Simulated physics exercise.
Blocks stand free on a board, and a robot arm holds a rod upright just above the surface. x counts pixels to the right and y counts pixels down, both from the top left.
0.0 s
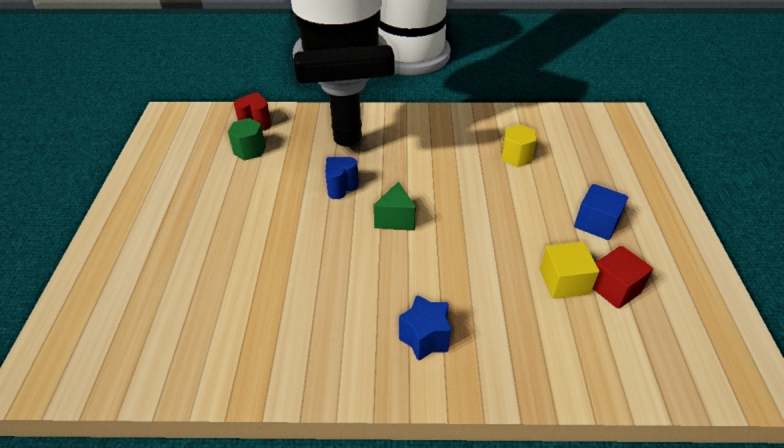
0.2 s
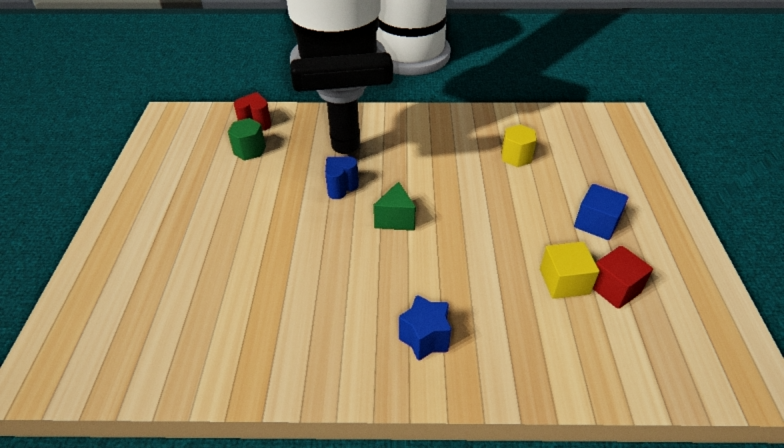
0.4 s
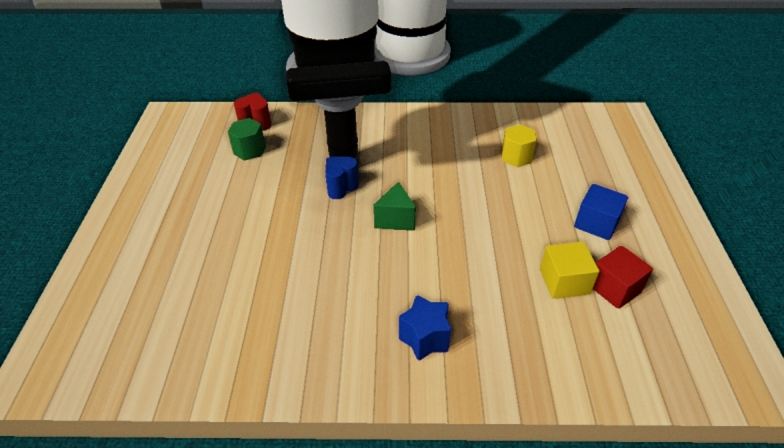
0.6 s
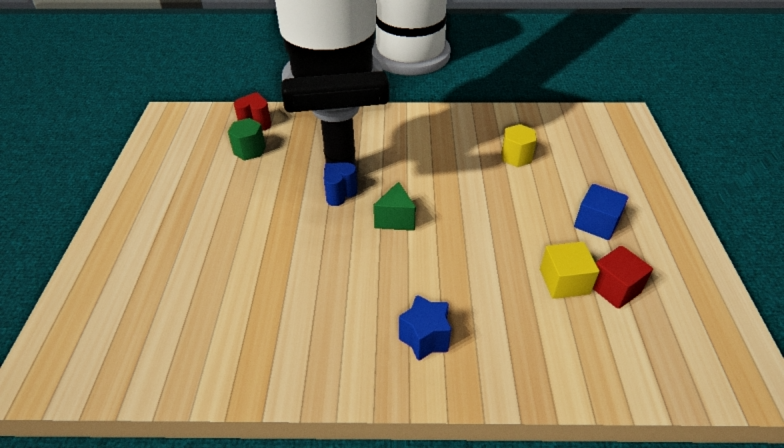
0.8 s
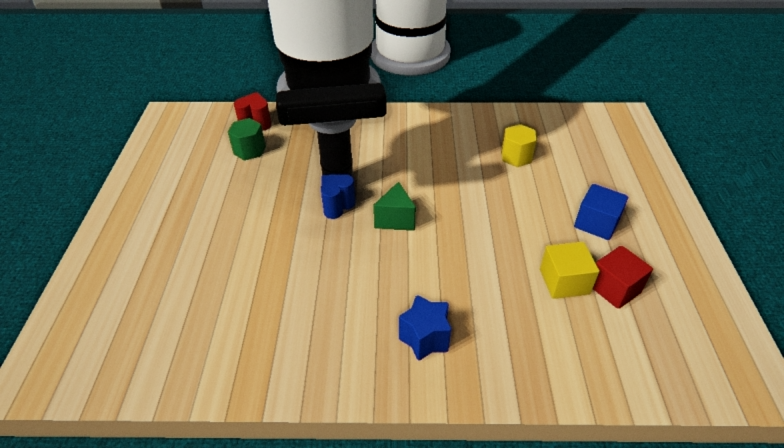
A robot arm reaches over the far edge of a striped wooden board on a dark green surface, seen from above the near side by a still camera. A blue heart-shaped block sits below its black rod, with a green triangle beside it, red and green blocks far left, yellow, blue and red blocks right, and a blue star nearer. The rod moves forward, meets the heart and pushes it slightly nearer.
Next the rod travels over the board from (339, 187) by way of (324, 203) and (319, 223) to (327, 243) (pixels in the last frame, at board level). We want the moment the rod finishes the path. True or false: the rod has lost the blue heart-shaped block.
The statement is false.
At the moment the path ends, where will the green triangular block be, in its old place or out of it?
Still in place.
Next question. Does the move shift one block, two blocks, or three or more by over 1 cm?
The number is one.
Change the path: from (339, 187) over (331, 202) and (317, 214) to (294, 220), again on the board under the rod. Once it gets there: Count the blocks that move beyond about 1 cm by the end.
Put simply, one block is moved more than 1 cm.
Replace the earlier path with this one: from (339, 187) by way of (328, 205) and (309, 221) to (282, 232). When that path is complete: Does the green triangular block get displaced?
The answer is no.
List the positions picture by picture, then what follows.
Lower end of the rod (348, 139), tops of blocks, blue heart-shaped block (339, 165), green triangular block (396, 198), in the first picture.
Rod (346, 146), blocks as before, in the second picture.
Rod (344, 155), blocks as before, in the third picture.
Rod (341, 165), blue heart-shaped block (338, 171), in the fourth picture.
Rod (338, 176), blue heart-shaped block (335, 183), green triangular block (396, 198), in the fifth picture.
On the path given first. Halfway along, rod (318, 203); blue heart-shaped block (328, 210), turned 35° anticlockwise.
At the end, rod (325, 232); blue heart-shaped block (338, 241), turned 35° anticlockwise; green triangular block not moved.
